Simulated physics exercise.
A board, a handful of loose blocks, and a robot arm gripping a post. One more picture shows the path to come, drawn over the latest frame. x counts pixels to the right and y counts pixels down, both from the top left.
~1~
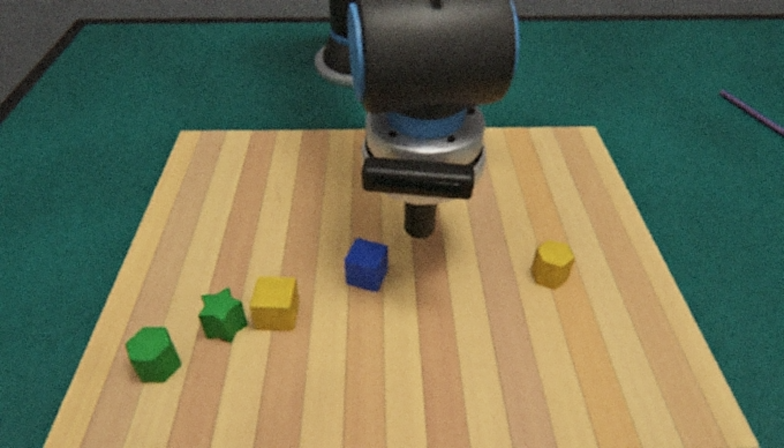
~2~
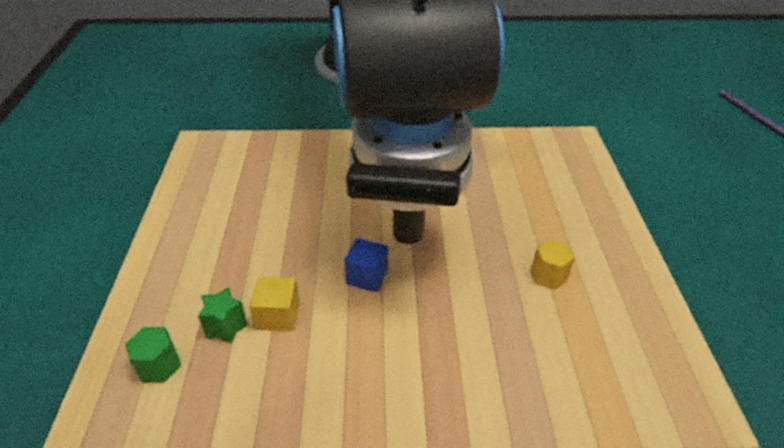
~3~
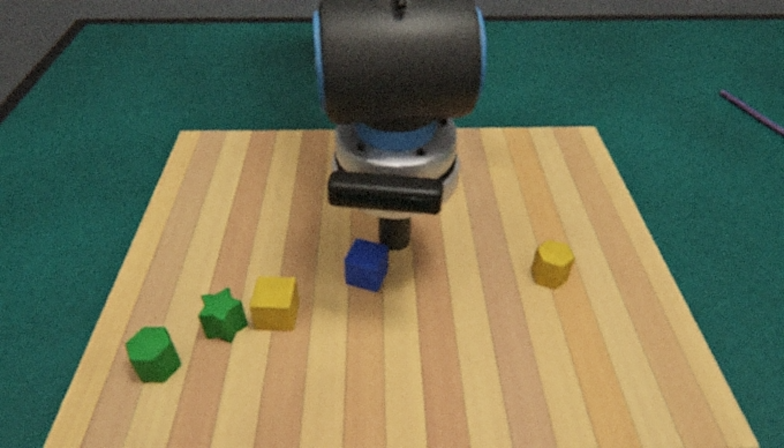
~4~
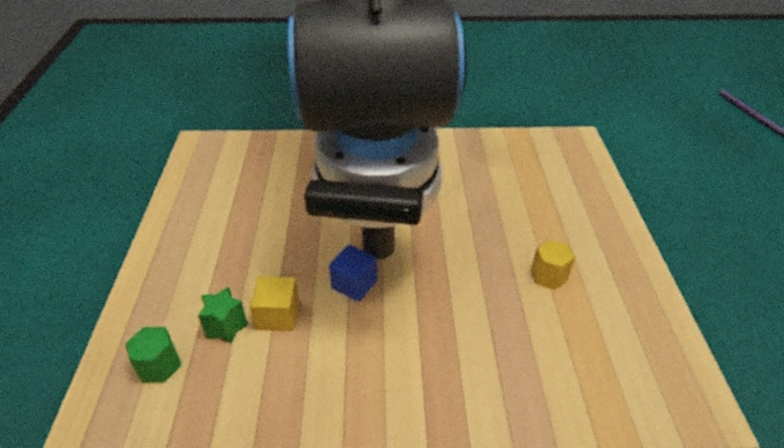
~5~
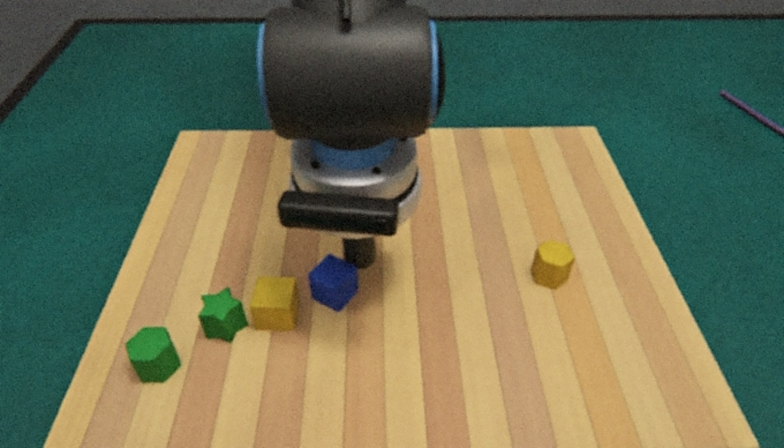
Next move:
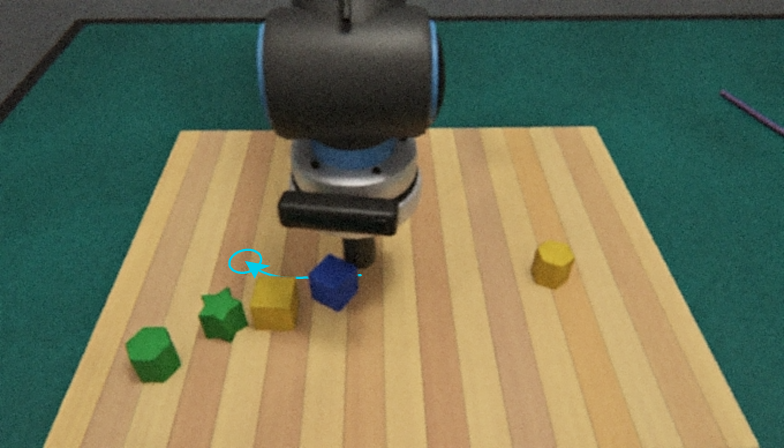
Robot arm moving a dark post leftward over a striped wooden board, meeting a blue block and pushing it toward a yellow one.
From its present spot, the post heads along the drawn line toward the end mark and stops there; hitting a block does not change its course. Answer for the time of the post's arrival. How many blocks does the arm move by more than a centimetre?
In total, one block gets moved by over 1 cm.
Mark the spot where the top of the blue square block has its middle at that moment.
The middle of the upper face of the blue square block will lie at about (312, 280) in the picture.
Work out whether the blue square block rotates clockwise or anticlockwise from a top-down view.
From above, the turn goes anticlockwise.
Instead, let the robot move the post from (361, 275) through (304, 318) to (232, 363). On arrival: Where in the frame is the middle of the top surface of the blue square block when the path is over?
Its top middle: (179, 340).
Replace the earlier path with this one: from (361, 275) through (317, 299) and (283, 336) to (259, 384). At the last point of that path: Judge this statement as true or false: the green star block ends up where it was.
It is false.
The drawn path runs from (361, 275) via (319, 277) and (277, 277), ending at (245, 261).
What follows on the original path. One third of the way, post at (316, 259); blue square block at (312, 280), turned 30° anticlockwise.
Two thirds of the way, post at (272, 259); yellow square block at (270, 292); blue square block at (312, 280), turned 35° anticlockwise.
At the end, post at (241, 243); green star block not moved; yellow square block at (270, 292); blue square block at (312, 280), turned 35° anticlockwise.
